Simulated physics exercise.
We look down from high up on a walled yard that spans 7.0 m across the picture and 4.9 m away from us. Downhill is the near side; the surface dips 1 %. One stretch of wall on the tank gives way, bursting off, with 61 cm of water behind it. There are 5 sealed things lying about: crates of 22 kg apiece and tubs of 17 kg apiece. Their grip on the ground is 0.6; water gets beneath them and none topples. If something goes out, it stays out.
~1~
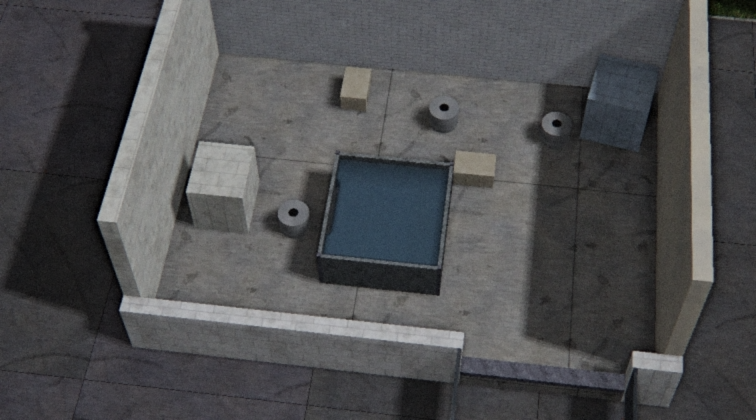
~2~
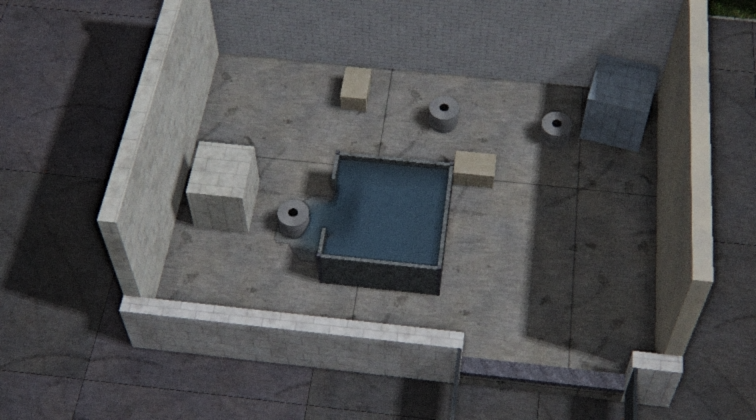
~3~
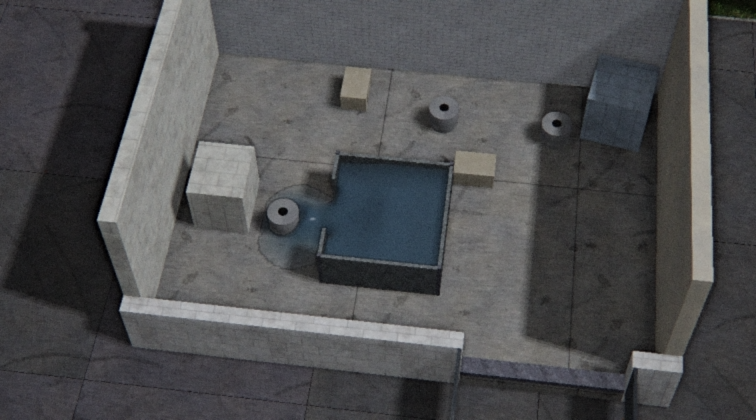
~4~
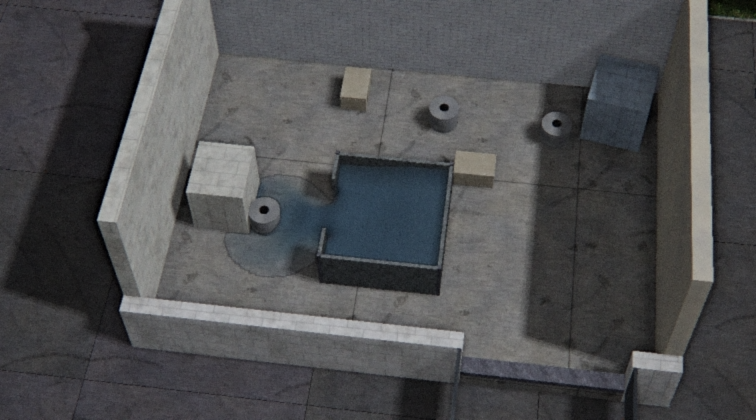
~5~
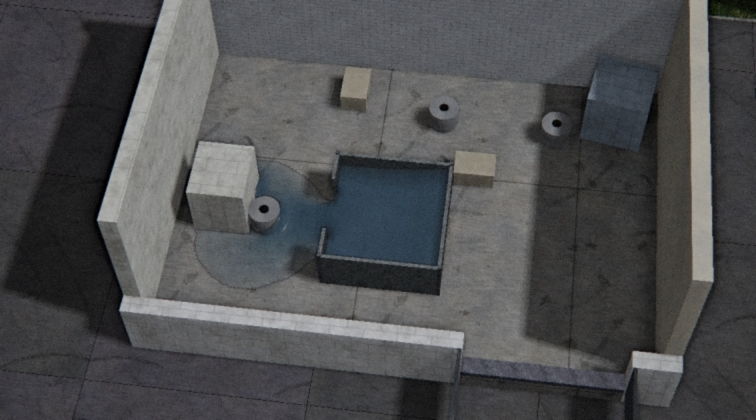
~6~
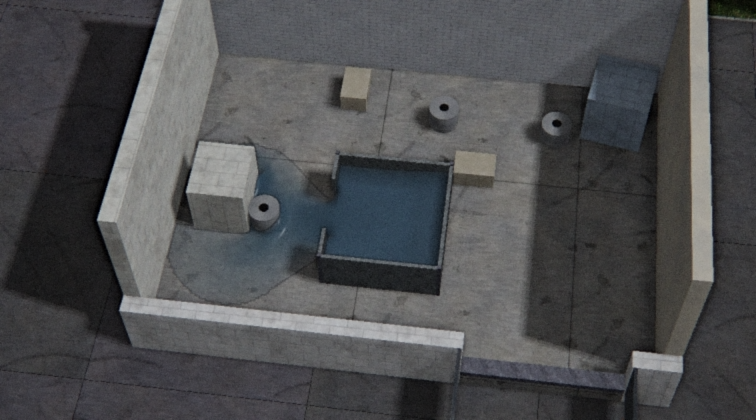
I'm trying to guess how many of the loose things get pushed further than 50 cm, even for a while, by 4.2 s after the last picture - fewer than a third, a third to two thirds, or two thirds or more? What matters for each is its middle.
Short of a third.
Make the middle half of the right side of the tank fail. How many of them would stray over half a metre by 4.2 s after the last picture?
In that case 0 of them.
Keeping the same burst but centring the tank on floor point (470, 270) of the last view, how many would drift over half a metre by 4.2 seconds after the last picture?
1.
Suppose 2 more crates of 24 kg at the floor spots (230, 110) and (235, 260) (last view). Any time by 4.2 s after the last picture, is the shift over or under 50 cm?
In the order asked they come out beyond the limit, beyond the limit.
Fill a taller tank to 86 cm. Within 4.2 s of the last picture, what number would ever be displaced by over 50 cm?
In that case the number is 2.
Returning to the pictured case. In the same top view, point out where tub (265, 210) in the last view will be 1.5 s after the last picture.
Roughly at (212, 297).
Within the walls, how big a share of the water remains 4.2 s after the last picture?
Close to 100 in a hundred parts remain.
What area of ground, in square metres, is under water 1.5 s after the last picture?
At that time the wet patch spans about 12 m2.
Then, 0.4 s after the last picture 0 of 5 are over 50 cm from their spots; 1 afloat.
Then, 1.5 s after the last picture 1 of 5 are over 50 cm from their spots; 1 afloat.
Then, 2.8 s after the last picture 1 of 5 are over 50 cm from their spots; 1 afloat.
Then, 4.2 s after the last picture 1 of 5 are over 50 cm from their spots, and 1 have been at some point; 0 afloat.
